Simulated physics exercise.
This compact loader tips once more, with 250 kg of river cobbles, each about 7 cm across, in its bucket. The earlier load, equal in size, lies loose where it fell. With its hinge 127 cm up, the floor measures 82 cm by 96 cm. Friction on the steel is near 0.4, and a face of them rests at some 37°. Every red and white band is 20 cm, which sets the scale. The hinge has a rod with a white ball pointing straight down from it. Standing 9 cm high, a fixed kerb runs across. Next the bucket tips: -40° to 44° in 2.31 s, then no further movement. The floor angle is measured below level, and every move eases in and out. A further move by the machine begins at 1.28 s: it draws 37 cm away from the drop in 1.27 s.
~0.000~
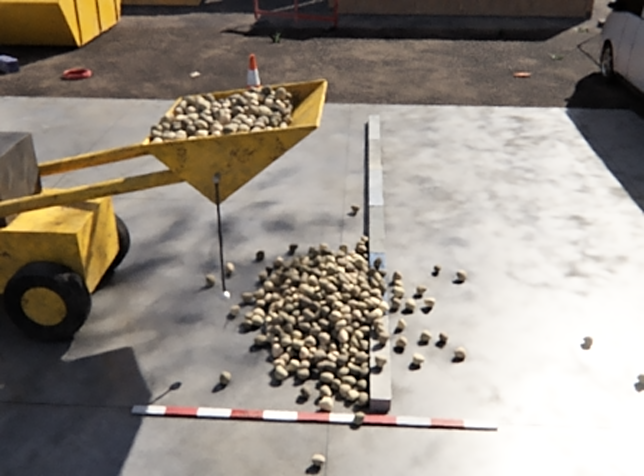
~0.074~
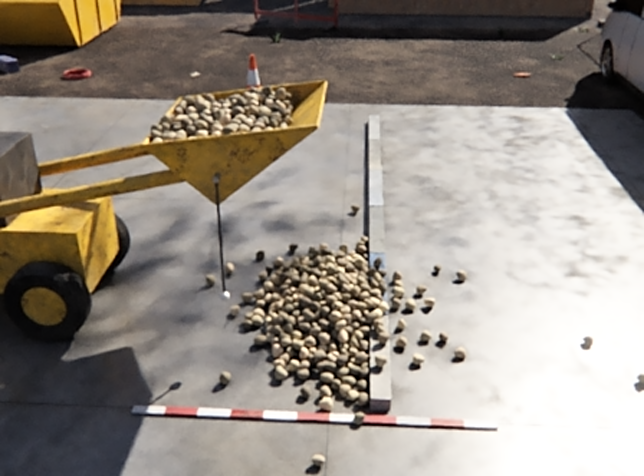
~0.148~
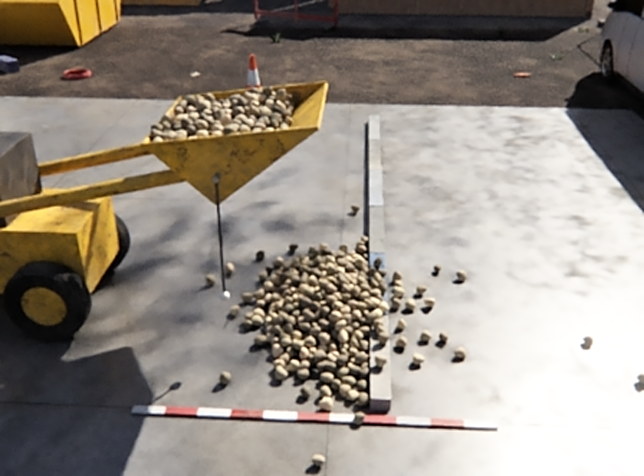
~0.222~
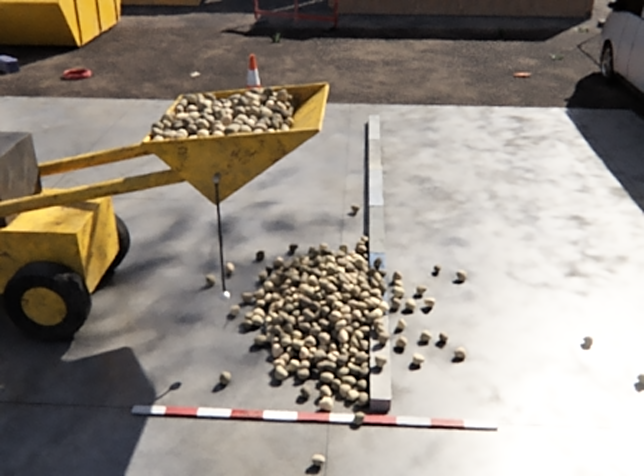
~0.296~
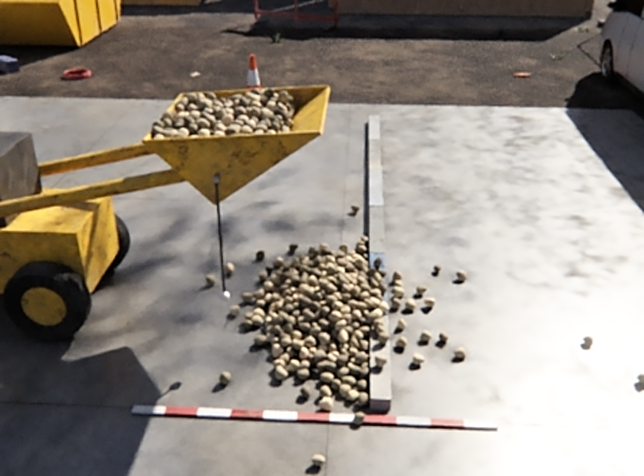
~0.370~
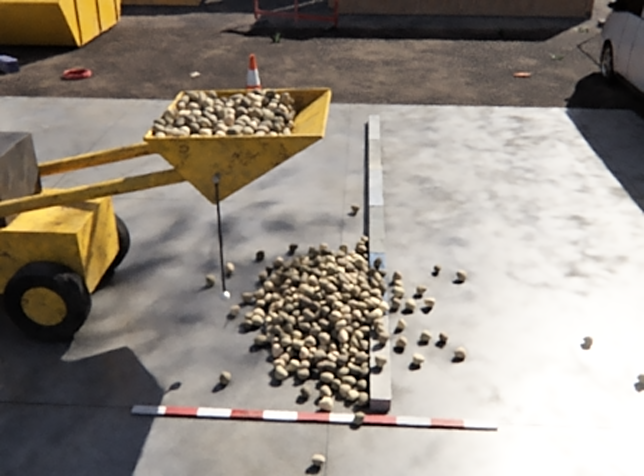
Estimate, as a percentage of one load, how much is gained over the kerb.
Some 4 per cent is added.
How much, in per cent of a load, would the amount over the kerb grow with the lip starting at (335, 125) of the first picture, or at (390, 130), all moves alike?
The first position would add some 10 per cent, the second some 50.
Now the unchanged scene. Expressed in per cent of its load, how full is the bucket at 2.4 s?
It holds some 0 per cent.
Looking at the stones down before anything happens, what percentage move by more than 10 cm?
Some 10 percent, give or take.
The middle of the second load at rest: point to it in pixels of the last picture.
Their middle rests near (303, 292).
After 1.7 s the floor is at 31°; in per cent of one load, 83 in the bucket, 113 on this side of the kerb, 4 over the kerb; the foremost stones are at (481, 315).
After 2.4 s the floor is at 44°; in per cent of one load, 1 in the bucket, 193 on this side of the kerb, 6 over the kerb; the foremost stones are at (488, 318).
After 3.0 s the floor is at 44°; in per cent of one load, 0 in the bucket, 193 on this side of the kerb, 7 over the kerb; the foremost stones are at (499, 321).
After 5.4 s the floor is at 44°; in per cent of one load, 0 in the bucket, 193 on this side of the kerb, 7 over the kerb; the foremost stones are at (500, 324). Net gain over the kerb, 4.
